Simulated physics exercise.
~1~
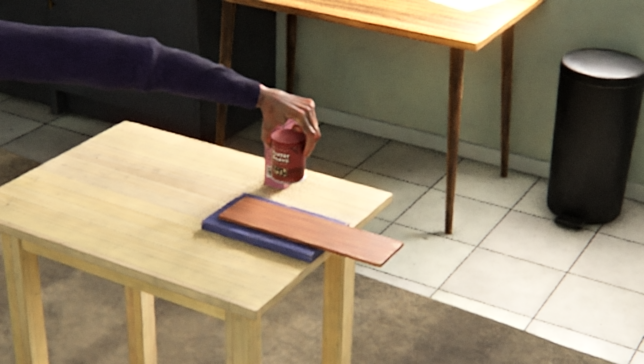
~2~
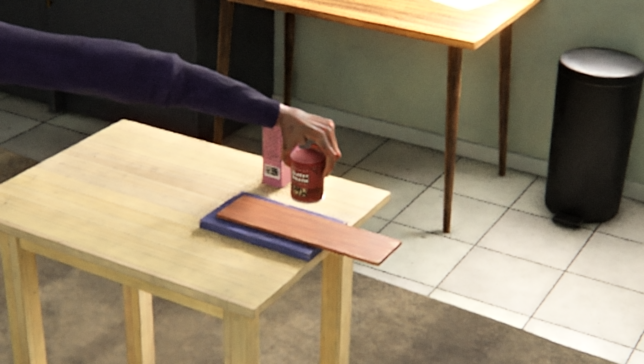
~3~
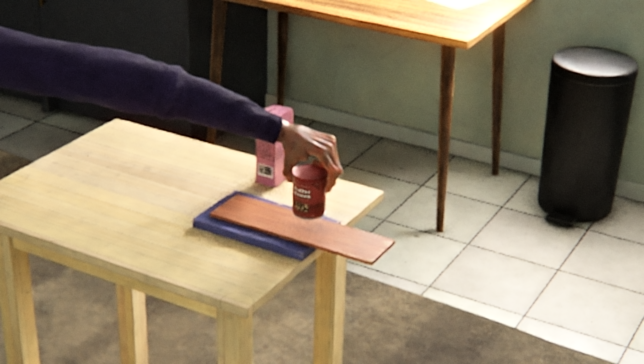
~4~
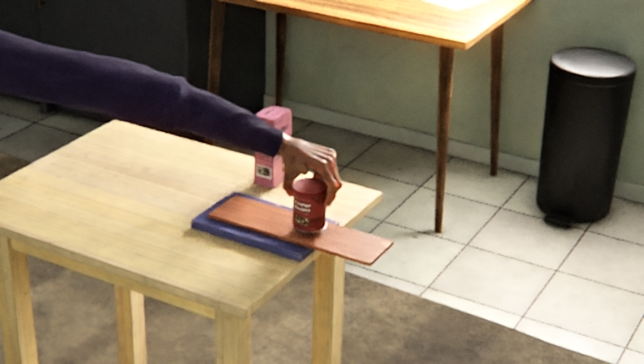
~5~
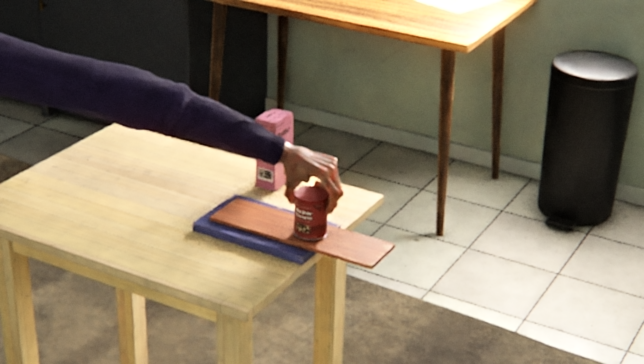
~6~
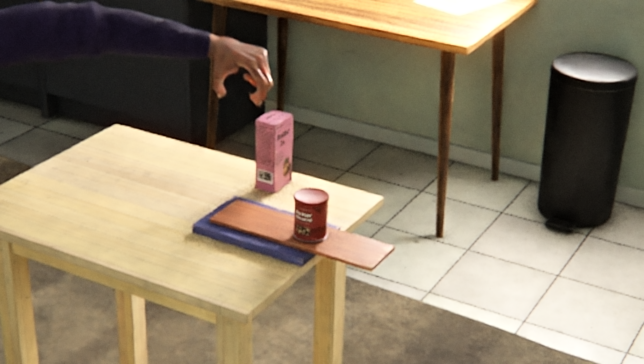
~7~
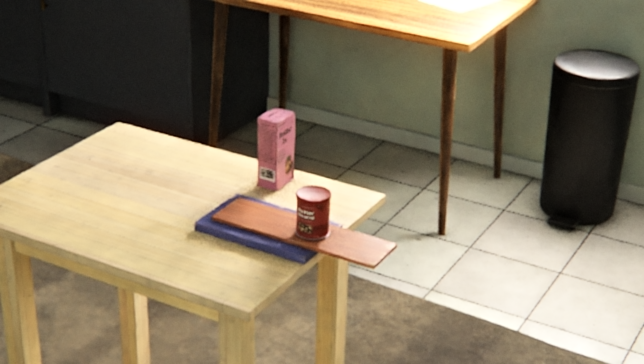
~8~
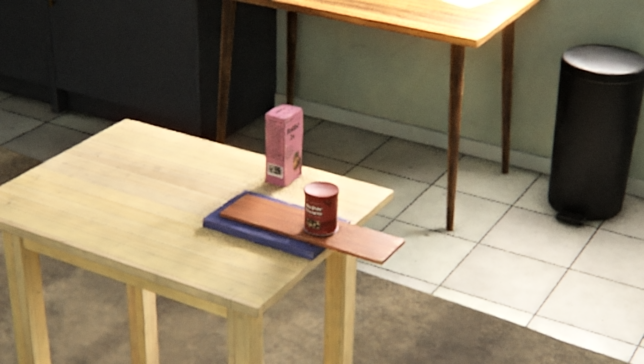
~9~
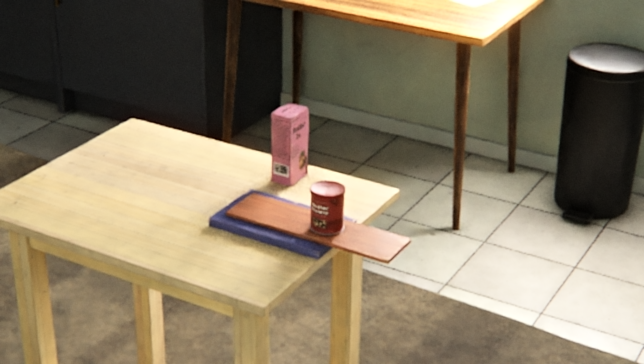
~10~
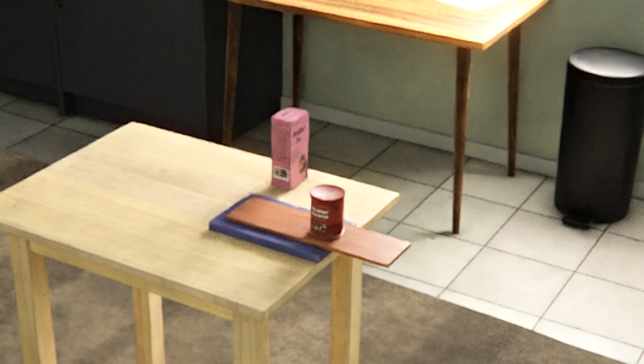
A hand sets a red tin on an overhanging plank and withdraws, and the plank stays balanced.
